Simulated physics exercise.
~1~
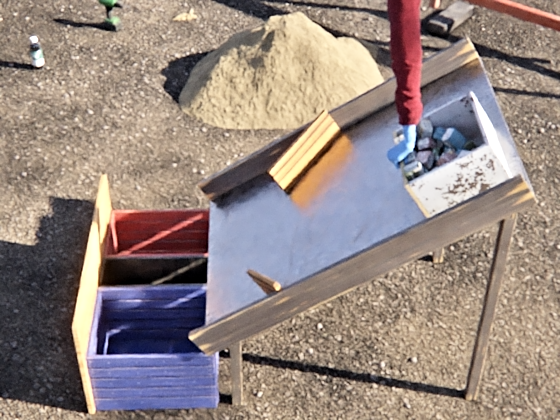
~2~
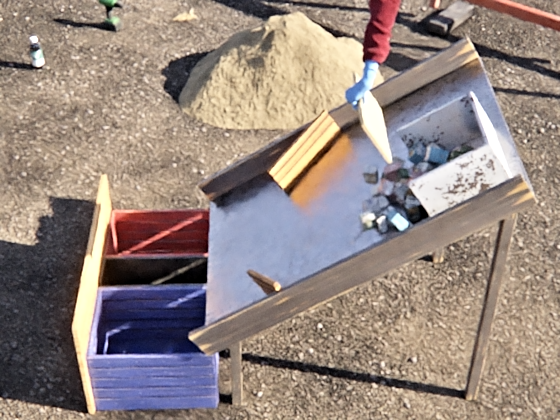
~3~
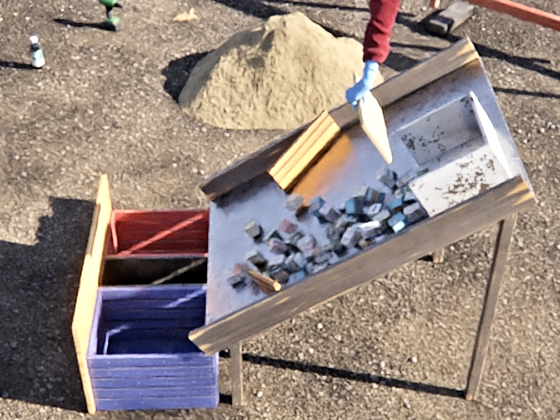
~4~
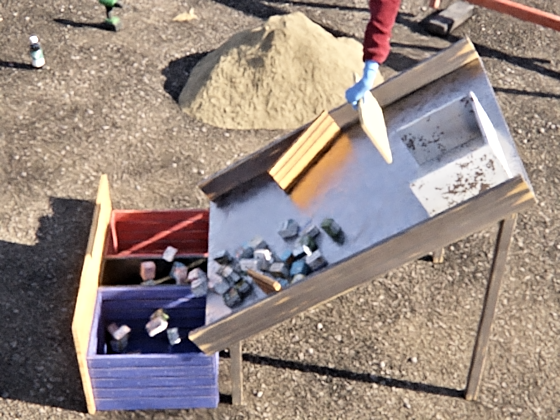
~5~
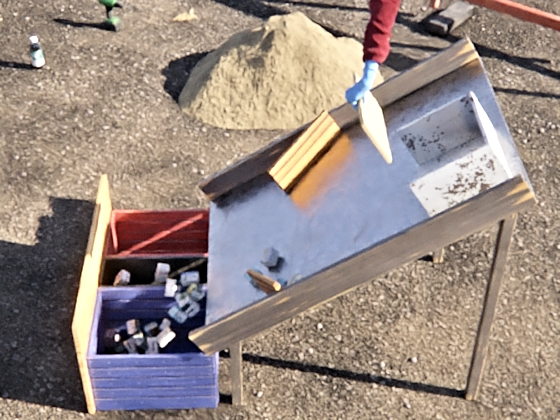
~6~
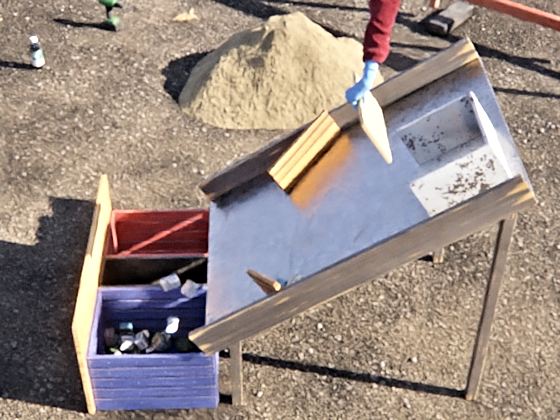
A pile of small dark and pale blocks rests behind a pointed wooden gate in a white pen, high on the right of a sloping metal-topped table, seen from above on gravelly ground beside a sand heap. A blue-gloved hand in a red sleeve lifts the gate up and left, then holds it still. The blocks spill out, tumble down leftward past two angled boards, and spread across the slope. They drop over the lower edge into the nearest, blue tote and the black tub behind it. Finally most sit in the blue tote, some in the black, while the far red tub looks empty.
